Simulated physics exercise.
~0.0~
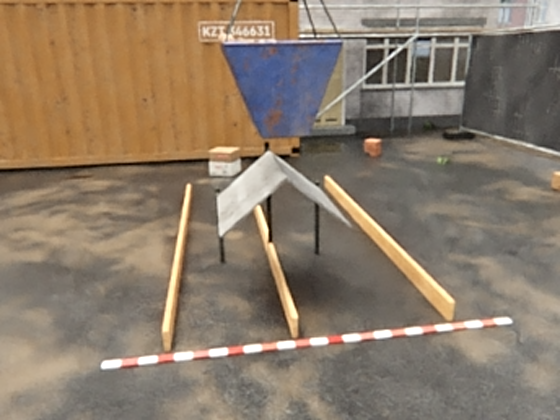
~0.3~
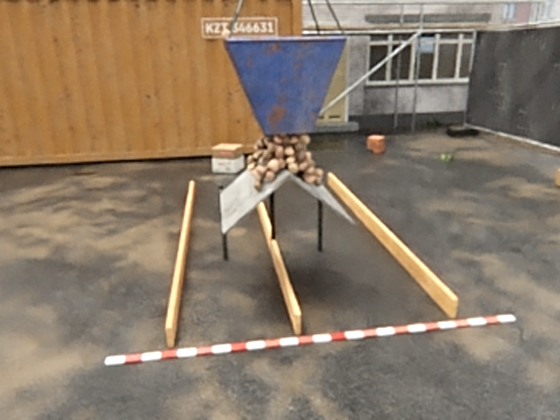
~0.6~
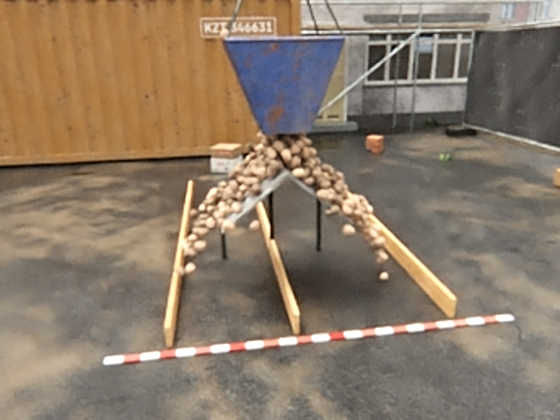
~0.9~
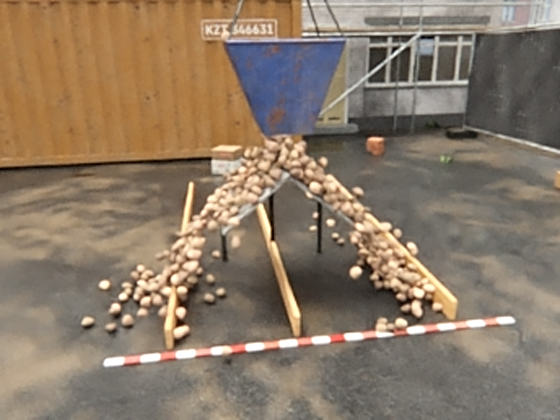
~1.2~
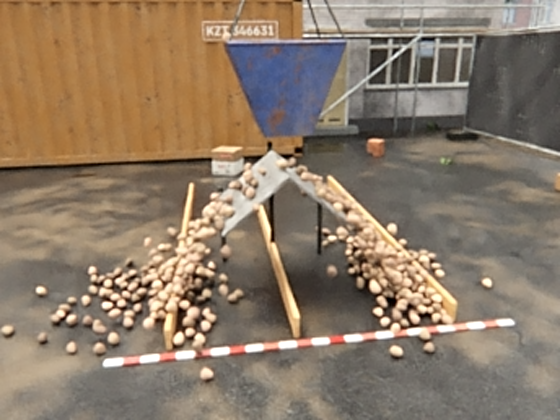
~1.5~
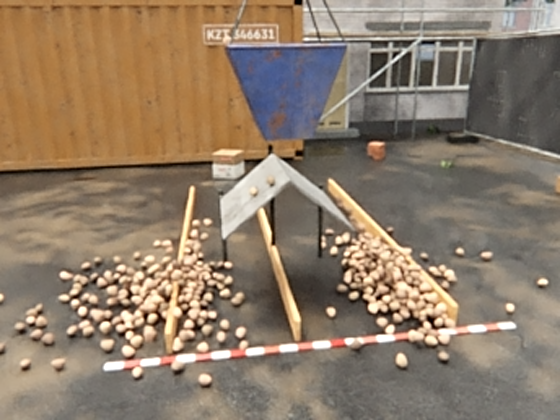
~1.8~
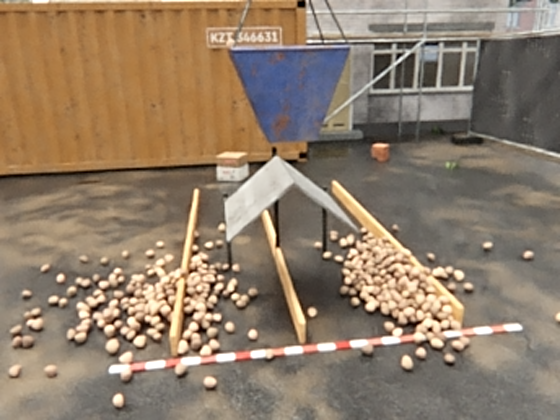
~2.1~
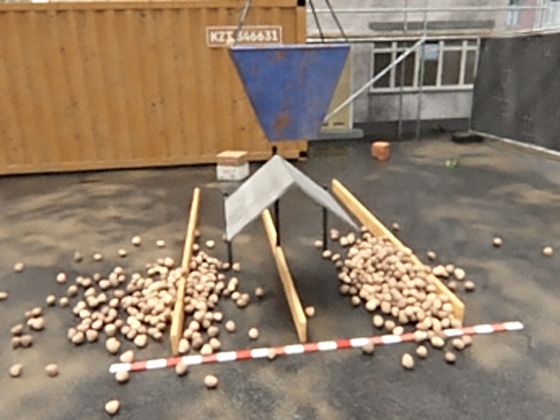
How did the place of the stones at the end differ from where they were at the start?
At the start the stones were out of sight up in the hanging blue skip. By the end they lay on the ground on both sides of the steel slope, with more of them in the heap between the planks on the right.
